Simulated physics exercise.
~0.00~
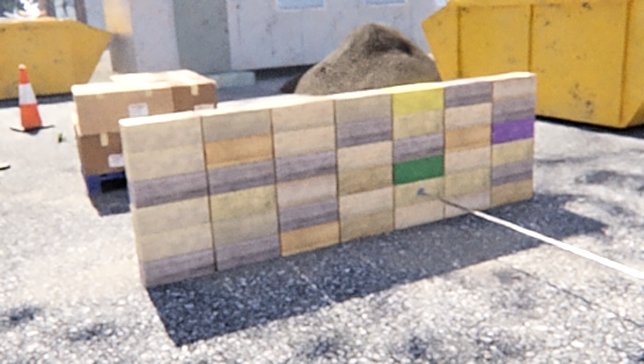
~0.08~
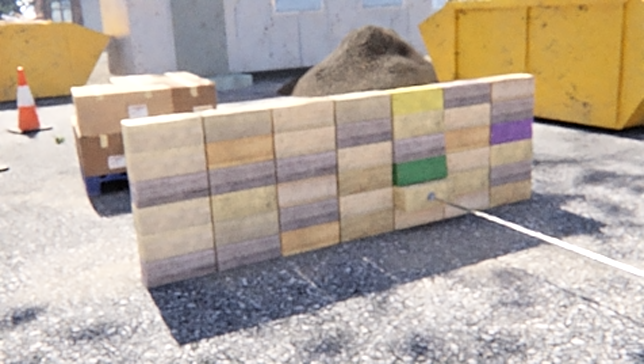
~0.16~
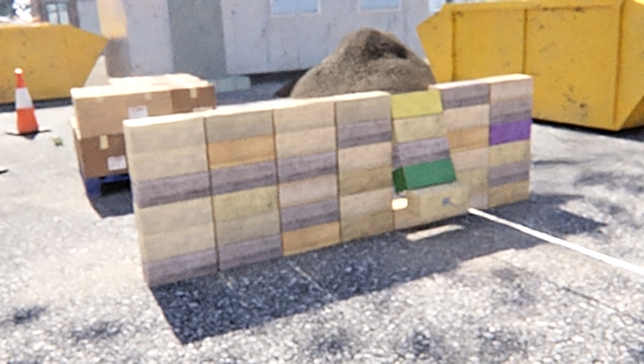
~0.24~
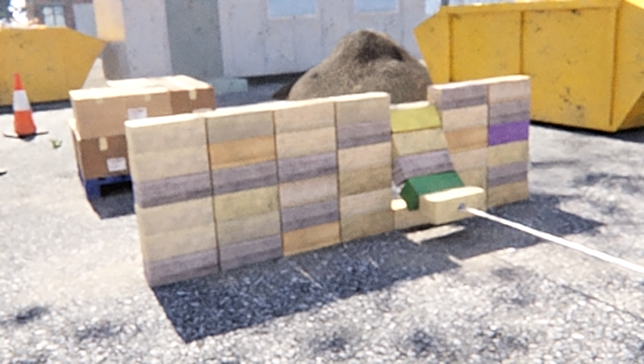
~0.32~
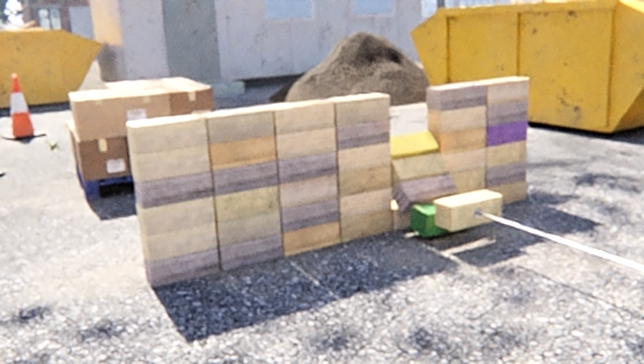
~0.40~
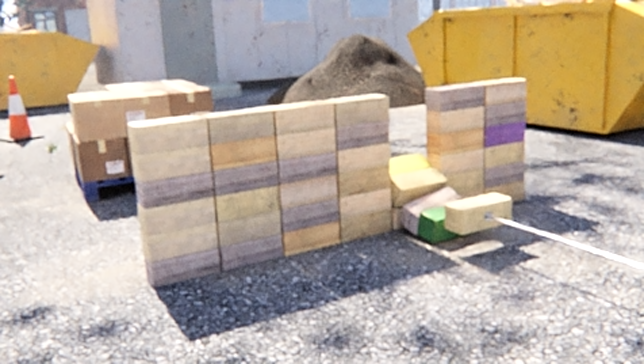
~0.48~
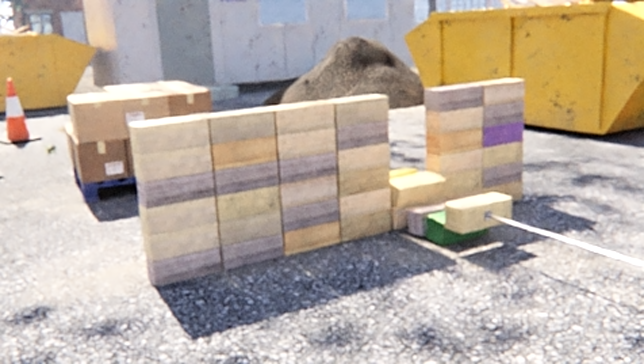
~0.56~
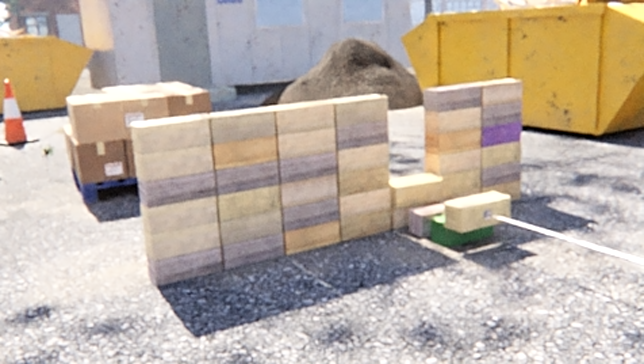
In the video, a pale rod draws a block out from low in a wall of stacked timber blocks on asphalt, and the green and yellow blocks above tip and tumble down, leaving a gap while the purple block and the columns either side stay standing.
